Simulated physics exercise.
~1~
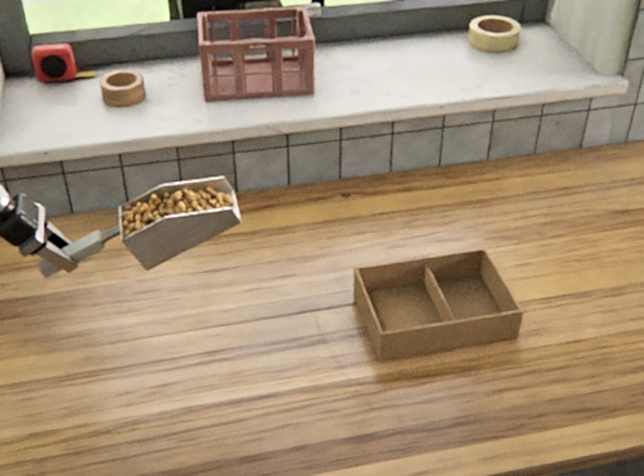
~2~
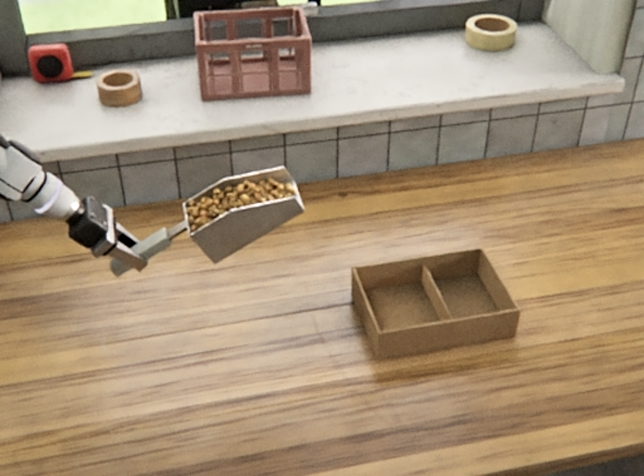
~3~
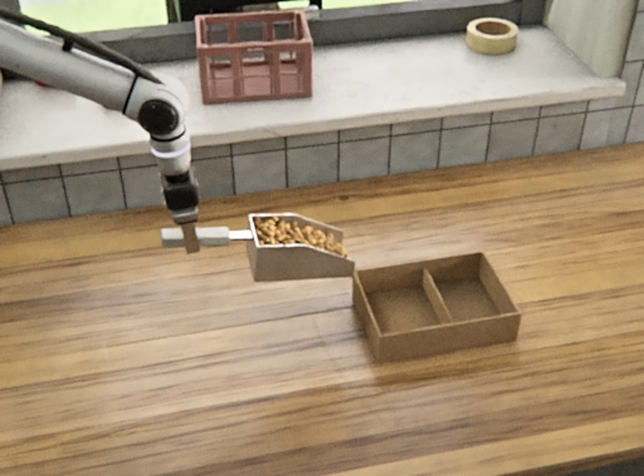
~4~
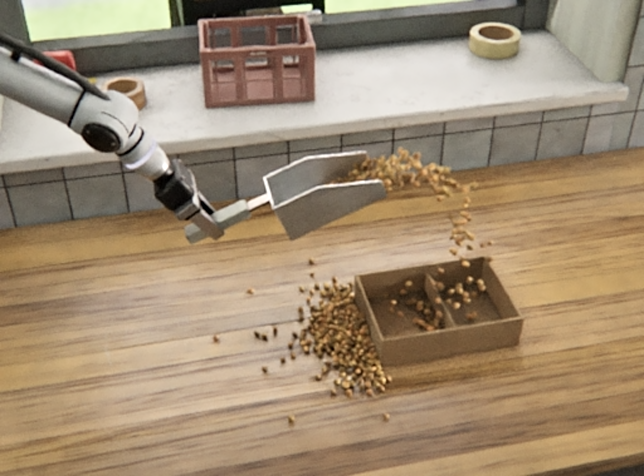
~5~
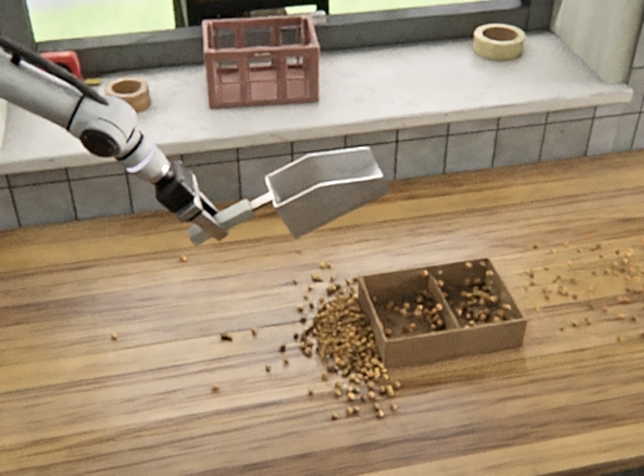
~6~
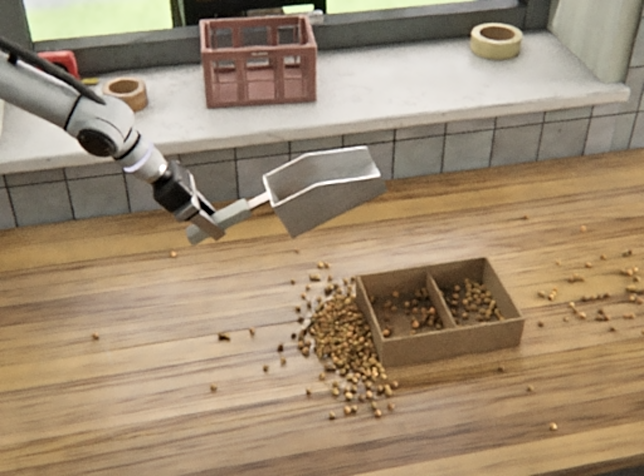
At the start, a robot arm on the left holds a metal scoop heaped with chickpeas above a wooden table, with an open box split into two compartments to the right. The arm carries the scoop rightward and lowers it until its front is close to the box's left edge. The scoop then rises, and chickpeas fly off its front, while many already lie piled beside the box. More scatter across the table to the right. Finally the arm holds the scoop still, with some chickpeas in both compartments but most spilled on the table.
